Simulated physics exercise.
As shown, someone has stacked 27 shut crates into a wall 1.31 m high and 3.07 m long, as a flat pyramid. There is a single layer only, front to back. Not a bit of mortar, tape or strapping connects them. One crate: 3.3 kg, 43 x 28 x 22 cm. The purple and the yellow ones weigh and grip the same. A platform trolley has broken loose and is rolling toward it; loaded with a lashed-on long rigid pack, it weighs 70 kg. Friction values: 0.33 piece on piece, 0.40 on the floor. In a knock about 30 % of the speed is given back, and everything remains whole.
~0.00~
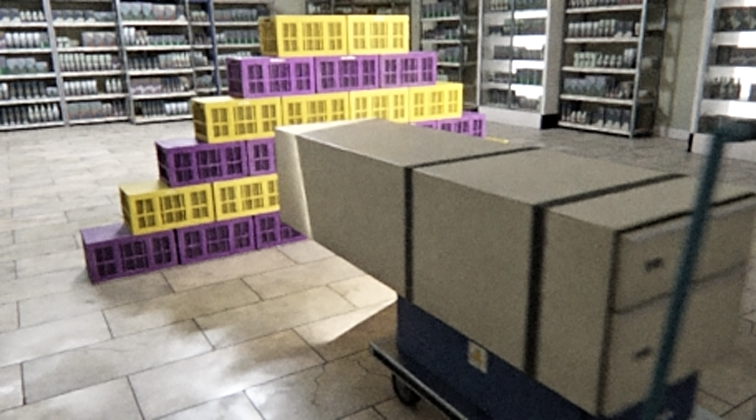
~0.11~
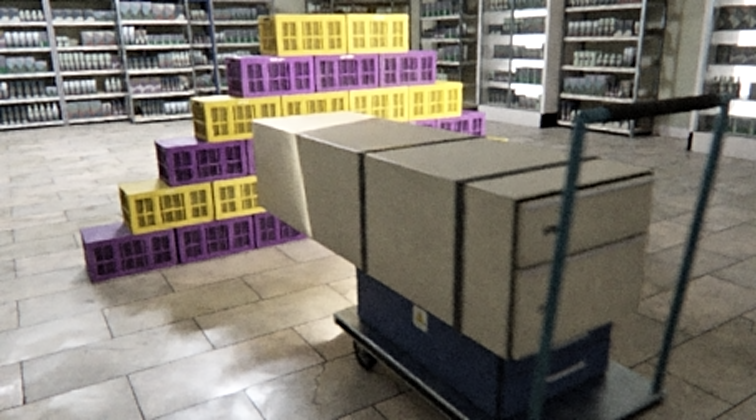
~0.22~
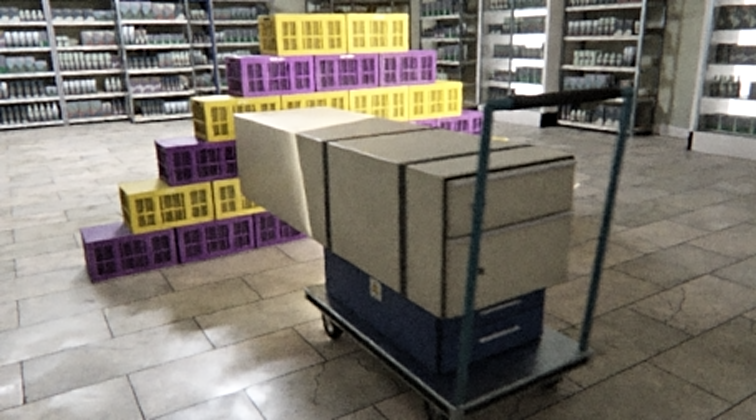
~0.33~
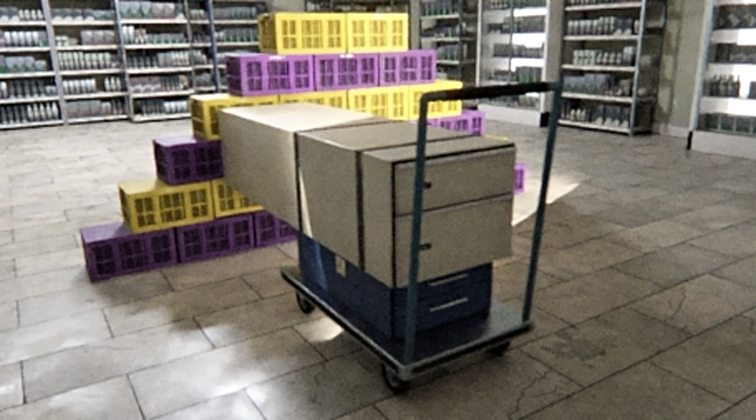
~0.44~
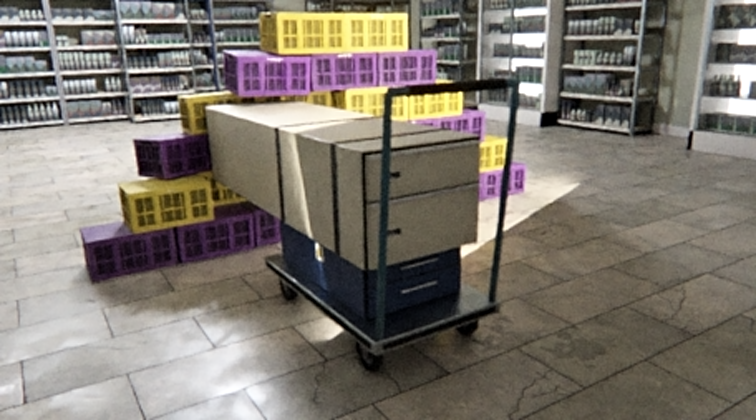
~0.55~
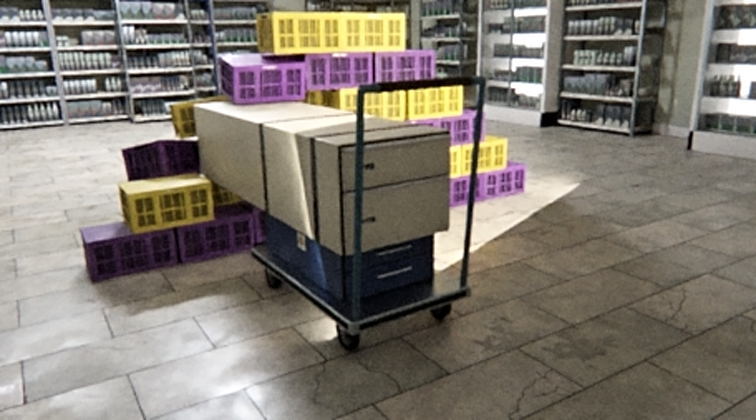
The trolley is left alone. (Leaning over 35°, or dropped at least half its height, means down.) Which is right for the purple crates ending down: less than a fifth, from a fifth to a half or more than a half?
I predict a down count between a fifth and half.
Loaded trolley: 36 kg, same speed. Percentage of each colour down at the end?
You'd get purple at 30 and yellow at 60 per cent down.
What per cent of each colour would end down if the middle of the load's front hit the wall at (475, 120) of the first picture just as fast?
For purple it's 10 per cent, for yellow 20 per cent.
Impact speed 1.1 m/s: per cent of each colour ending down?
Share down, in per cent: Purple 40, yellow 60.
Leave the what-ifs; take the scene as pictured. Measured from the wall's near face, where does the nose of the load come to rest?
215 cm.
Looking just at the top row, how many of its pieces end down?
That comes to 2 in all.
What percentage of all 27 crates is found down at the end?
About 45 per cent.
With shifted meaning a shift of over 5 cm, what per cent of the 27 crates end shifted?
60 in a hundred end up shifted.
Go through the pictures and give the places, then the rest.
In the first frame (we follow the side turned to the camera), load (281, 158) 76 cm short of the wall; top purple crate (409, 70); top yellow crate (313, 36); no piece has moved.
In the second frame, load (258, 149) 49 cm short of the wall; top purple crate (409, 69).
In the third frame, load (239, 141) 23 cm short of the wall; top purple crate (409, 69).
In the fourth frame, load (223, 133) 27 mm into the wall's line; top purple crate (409, 69); 6 stirred so far.
In the fifth frame, load (211, 130) 21 cm into the wall's line; top purple crate (409, 68); steepest lean 6°, the crate at (275, 76); 9 stirred so far.
In the sixth frame, load (199, 127) 38 cm into the wall's line; top purple crate (406, 68); top yellow crate (309, 33) displaced 34 mm; steepest lean 19°, the crate at (221, 190); 13 stirred so far.
Around 1.00 s, load 1.02 m past the wall's line, still rolling; 2 of the 15 purple crates down (5 of 27 in all colours); top purple crate tipped 10°; top yellow crate tipped 9°.
Around 1.64 s, load 1.62 m past the wall's line, still rolling; 5 of the 15 purple crates down (12 of 27 in all colours); top purple crate tipped 58°, 57 cm lower; top yellow crate on its side.
Finally (3.8 s), load 2.13 m past the wall's line, stopped; 5 of the 15 purple crates down (12 of 27 in all colours); top purple crate upside down; top yellow crate on its side. That is 33 per cent. Seen by the last camera, middles, top purple crate near (365, 165), top yellow crate near (283, 164).
